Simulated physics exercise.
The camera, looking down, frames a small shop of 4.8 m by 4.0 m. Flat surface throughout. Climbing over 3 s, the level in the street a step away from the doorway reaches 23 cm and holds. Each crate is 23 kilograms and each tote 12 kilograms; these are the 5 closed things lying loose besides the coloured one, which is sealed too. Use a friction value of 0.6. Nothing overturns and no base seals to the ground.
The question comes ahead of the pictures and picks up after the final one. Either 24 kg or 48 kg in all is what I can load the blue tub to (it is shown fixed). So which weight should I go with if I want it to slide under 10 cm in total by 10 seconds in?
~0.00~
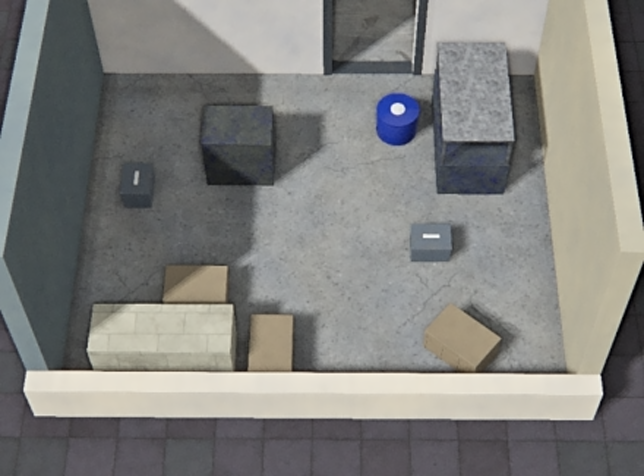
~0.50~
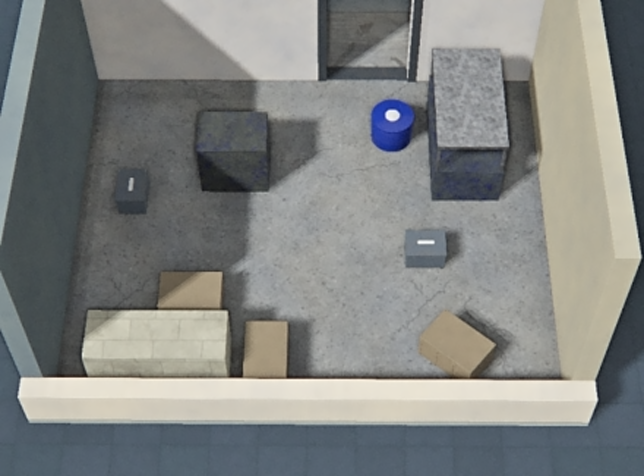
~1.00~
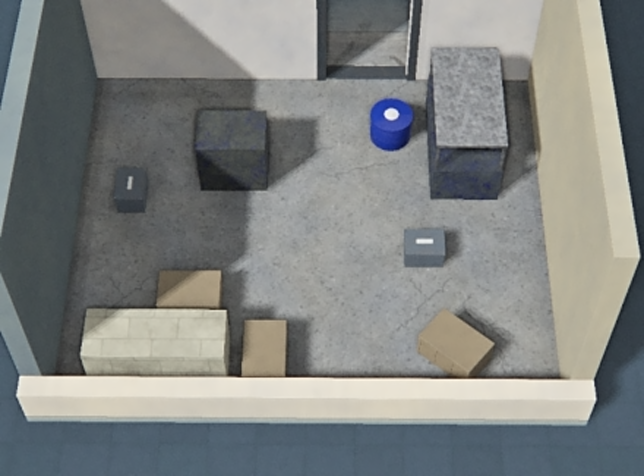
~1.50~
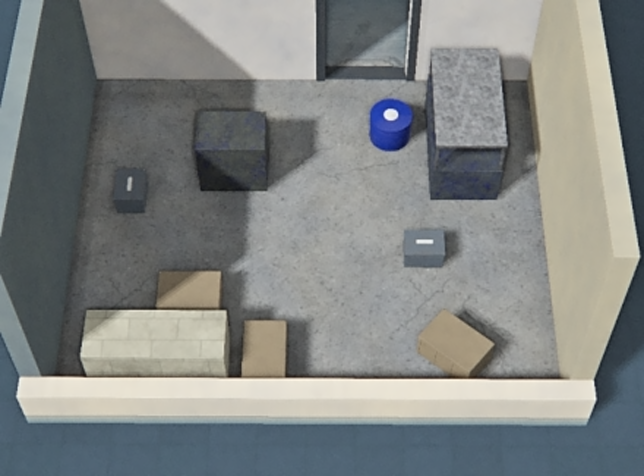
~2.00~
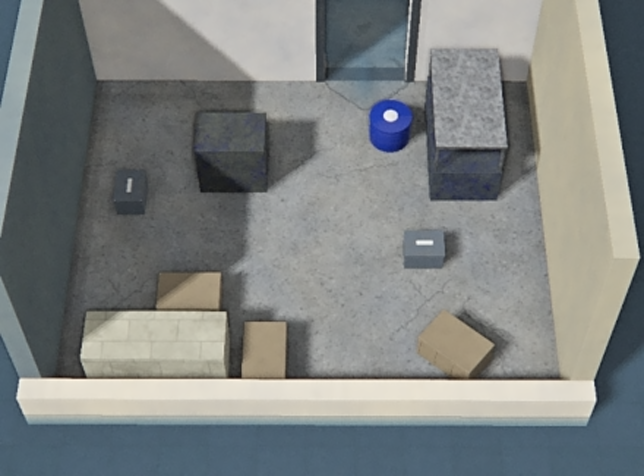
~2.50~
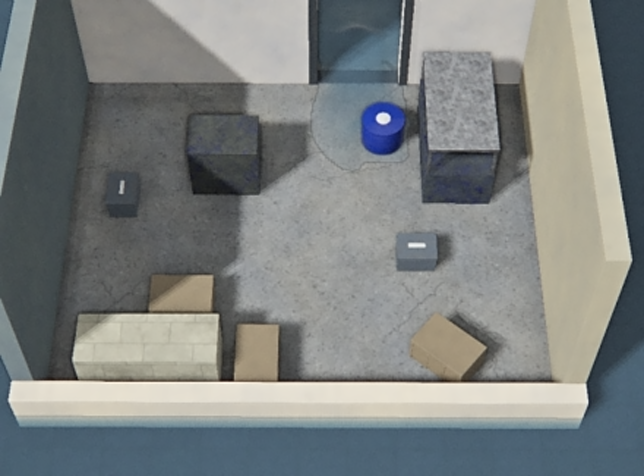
Go with the heavier one.
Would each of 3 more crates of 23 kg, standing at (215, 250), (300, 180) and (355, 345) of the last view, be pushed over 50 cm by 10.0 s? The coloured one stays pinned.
Order as asked: Stays within / goes beyond / stays within.
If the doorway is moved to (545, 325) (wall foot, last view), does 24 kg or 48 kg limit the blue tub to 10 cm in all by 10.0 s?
Then the lighter mass works.
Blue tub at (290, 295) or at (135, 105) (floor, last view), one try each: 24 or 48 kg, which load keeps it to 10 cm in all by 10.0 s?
At the first spot the lesser mass is plenty, at the second the lesser mass is plenty.
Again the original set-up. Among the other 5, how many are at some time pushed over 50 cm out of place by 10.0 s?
The total is 0.
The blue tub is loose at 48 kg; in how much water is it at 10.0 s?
10 cm, roughly.
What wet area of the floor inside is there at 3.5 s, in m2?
Some 3.5 m2 of it.
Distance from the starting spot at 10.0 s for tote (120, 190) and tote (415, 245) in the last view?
In turn: 0 cm, 0 cm.
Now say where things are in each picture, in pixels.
In the first frame, the blue tub at (398, 109), on the bottom; water covers 0.0 m2; 0 of 6 have shifted.
In the second frame, the blue tub at (393, 116), on the bottom; water covers 0.0 m2; 0 of 6 have shifted.
In the third frame, the blue tub at (392, 115), on the bottom; 0.0 m2 under water; 0 of 6 have shifted.
In the fourth frame, the blue tub at (391, 115), on the bottom; 0.0 m2 under water; 0 of 6 have shifted.
In the fifth frame, the blue tub at (391, 116) rests on the ground; water covers 0.2 m2; 0 of 6 have shifted.
In the sixth frame, the blue tub at (383, 119), on the bottom; water covers 0.8 m2; 0 of 6 have shifted.
After 3.5 s the blue tub would be 5 cm from its start with 24 kg and 0 cm from its start with 48 kg; 9 cm of water round it then.
After 4.5 s the blue tub would be 46 cm from its start with 24 kg and 0 cm from its start with 48 kg; 10 cm of water round it then.
After 7.0 s the blue tub would be 56 cm from its start with 24 kg and 0 cm from its start with 48 kg; 10 cm of water round it then.
After 10.0 s the blue tub would be 66 cm from its start with 24 kg and 0 cm from its start with 48 kg; 10 cm of water round it then.
